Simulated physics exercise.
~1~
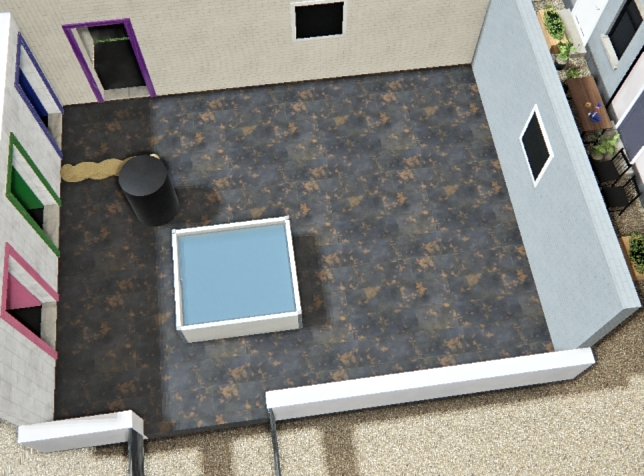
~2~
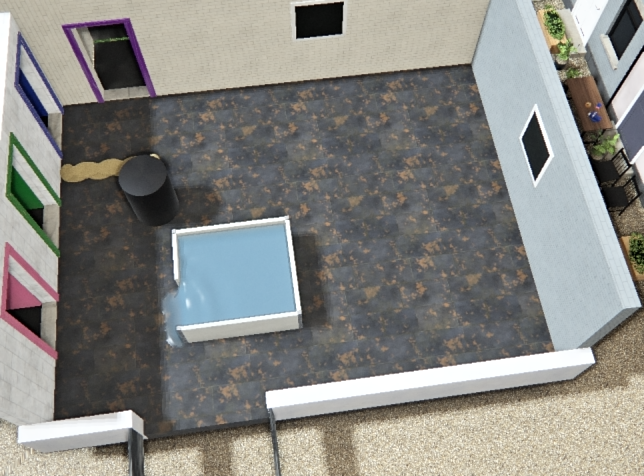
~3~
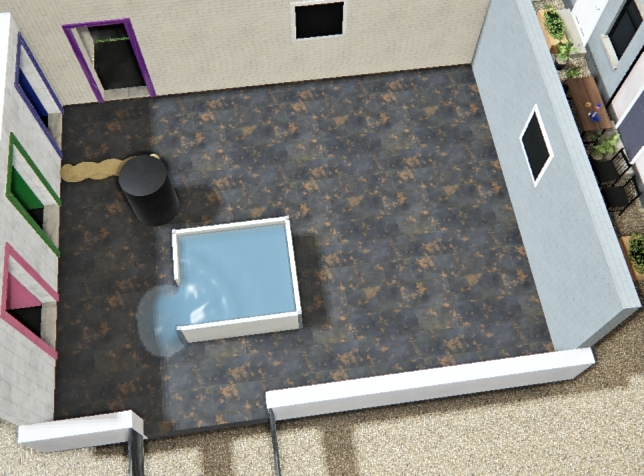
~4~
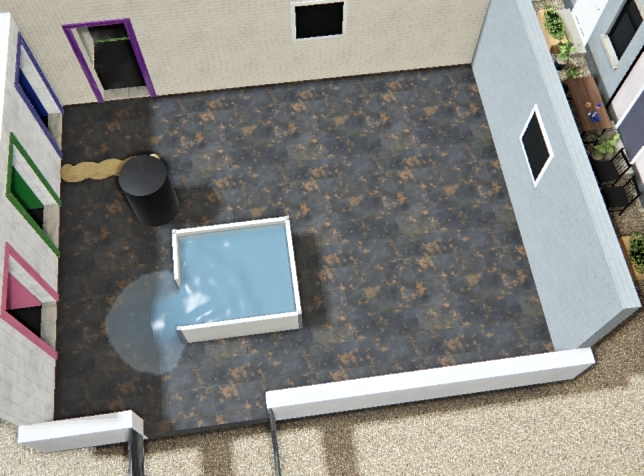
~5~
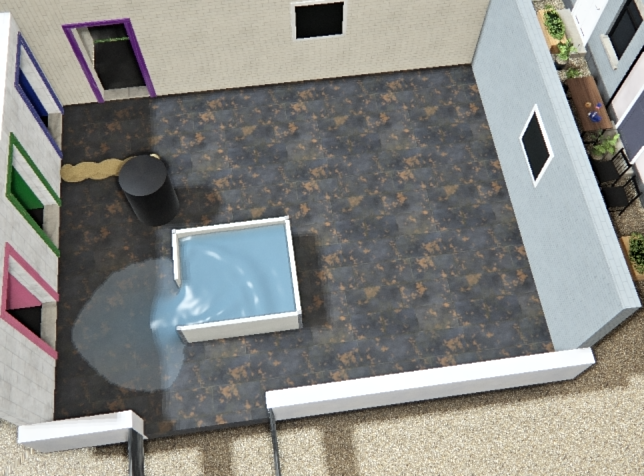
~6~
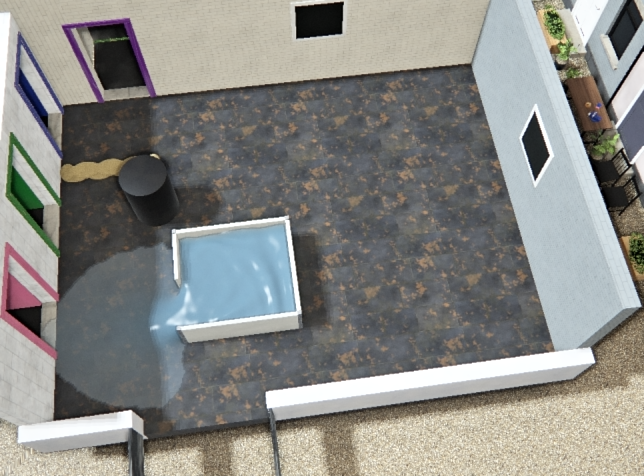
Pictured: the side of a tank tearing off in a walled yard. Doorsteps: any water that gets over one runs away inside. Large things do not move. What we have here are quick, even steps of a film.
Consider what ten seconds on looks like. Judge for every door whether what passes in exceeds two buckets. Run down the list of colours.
At the end, green door: Two buckets or fewer; blue door: Two buckets or fewer; purple door: Two buckets or fewer; pink door: Over two buckets.
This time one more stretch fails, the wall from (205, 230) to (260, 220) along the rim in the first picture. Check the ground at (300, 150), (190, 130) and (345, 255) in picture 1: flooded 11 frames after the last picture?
The first point is soaked, the second soaked, the third spared.
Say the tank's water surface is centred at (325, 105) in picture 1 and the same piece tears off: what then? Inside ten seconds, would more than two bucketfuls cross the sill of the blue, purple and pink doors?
Blue door exceeds the limit; purple door exceeds the limit; pink door falls short.
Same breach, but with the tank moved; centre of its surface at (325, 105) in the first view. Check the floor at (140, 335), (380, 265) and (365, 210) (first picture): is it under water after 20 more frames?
Points in order: Inundated; not reached; not reached.
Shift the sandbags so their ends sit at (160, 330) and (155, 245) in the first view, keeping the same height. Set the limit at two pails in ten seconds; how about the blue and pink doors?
The blue door falls short and the pink door breaks the threshold.
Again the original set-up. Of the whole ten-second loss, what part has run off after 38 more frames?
Near 80 in a hundred.
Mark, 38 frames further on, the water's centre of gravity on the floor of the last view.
Roughly at (179, 295).
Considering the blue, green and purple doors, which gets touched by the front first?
First in line is the green one.
A moment on, water covers 10 % of the floor; the green door wet at the sill, nothing in, the blue door not reached, the purple door not reached, the pink door over two buckets in.
Next, water covers 15 % of the floor; the green door wet at the sill, nothing in, the blue door not reached, the purple door not reached, the pink door far over two buckets in.
Then, water covers 20 % of the floor; the green door wet at the sill, nothing in, the blue door wet at the sill, nothing in, the purple door not reached, the pink door far over two buckets in.
Later, water covers 35 % of the floor; the green door wet at the sill, nothing in, the blue door wet at the sill, nothing in, the purple door not reached, the pink door far over two buckets in.
In the end, water covers 40 % of the floor; the green door wet at the sill, nothing in, the blue door wet at the sill, nothing in, the purple door wet at the sill, nothing in, the pink door far over two buckets in.
